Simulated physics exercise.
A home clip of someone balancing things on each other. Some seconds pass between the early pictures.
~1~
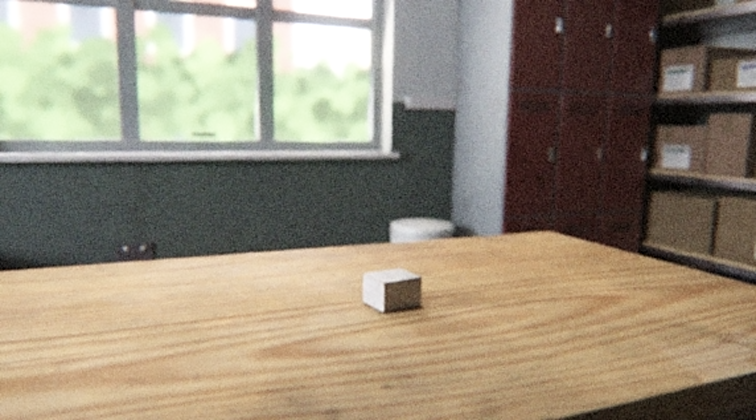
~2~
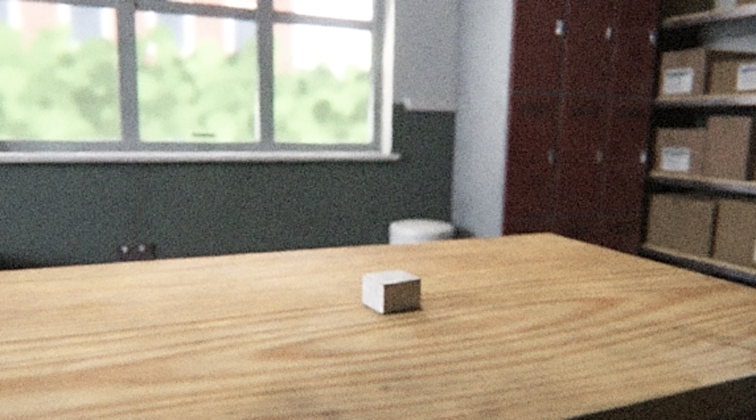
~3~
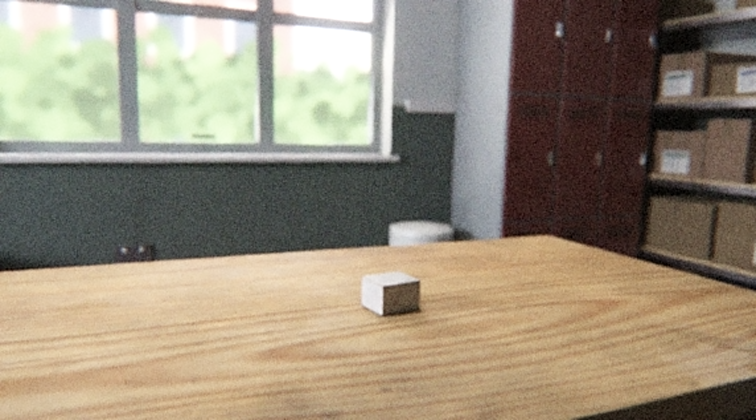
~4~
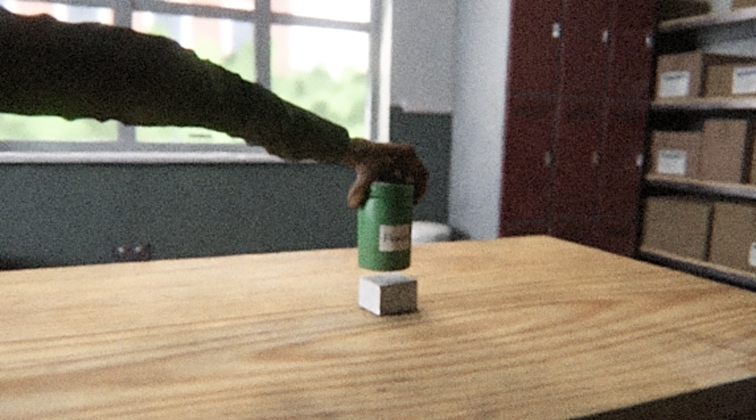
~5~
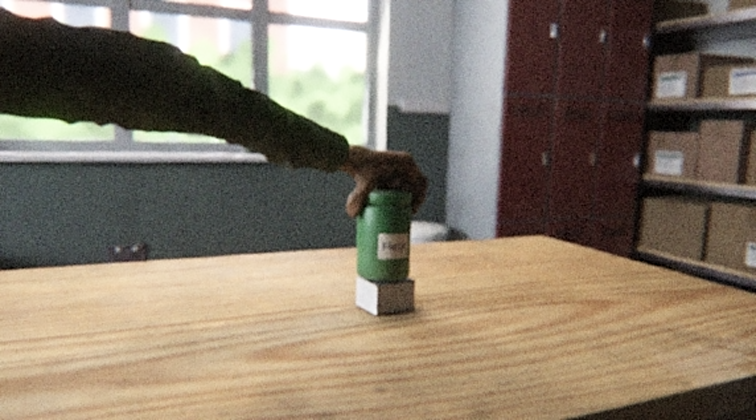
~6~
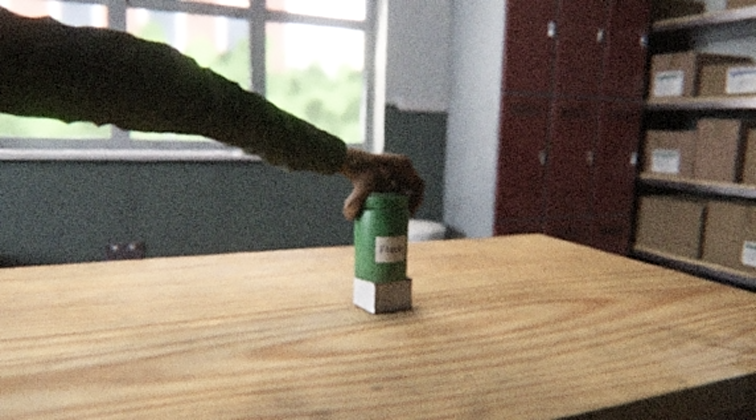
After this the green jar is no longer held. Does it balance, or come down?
Here the pile stays up.
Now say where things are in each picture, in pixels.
In the first frame, the last thing is not in view yet; white block (392, 289).
In the second frame, the last thing is not in view yet; white block (392, 291).
In the third frame, the last thing is not in view yet; white block (391, 292).
In the fourth frame, still above its spot; green jar (385, 225); white block (388, 292).
In the fifth frame, still above its spot; green jar (384, 233); white block (385, 292).
In the sixth frame, in place under the hand; green jar (382, 236); white block (383, 291).
Then, 0.40 s later than the last frame, all is still.
Then, 0.80 s later than the last frame, green jar resting near (381, 236).
When it is over, both as before. End places, in pixels of the last picture, green jar near (381, 236). The pile holds.
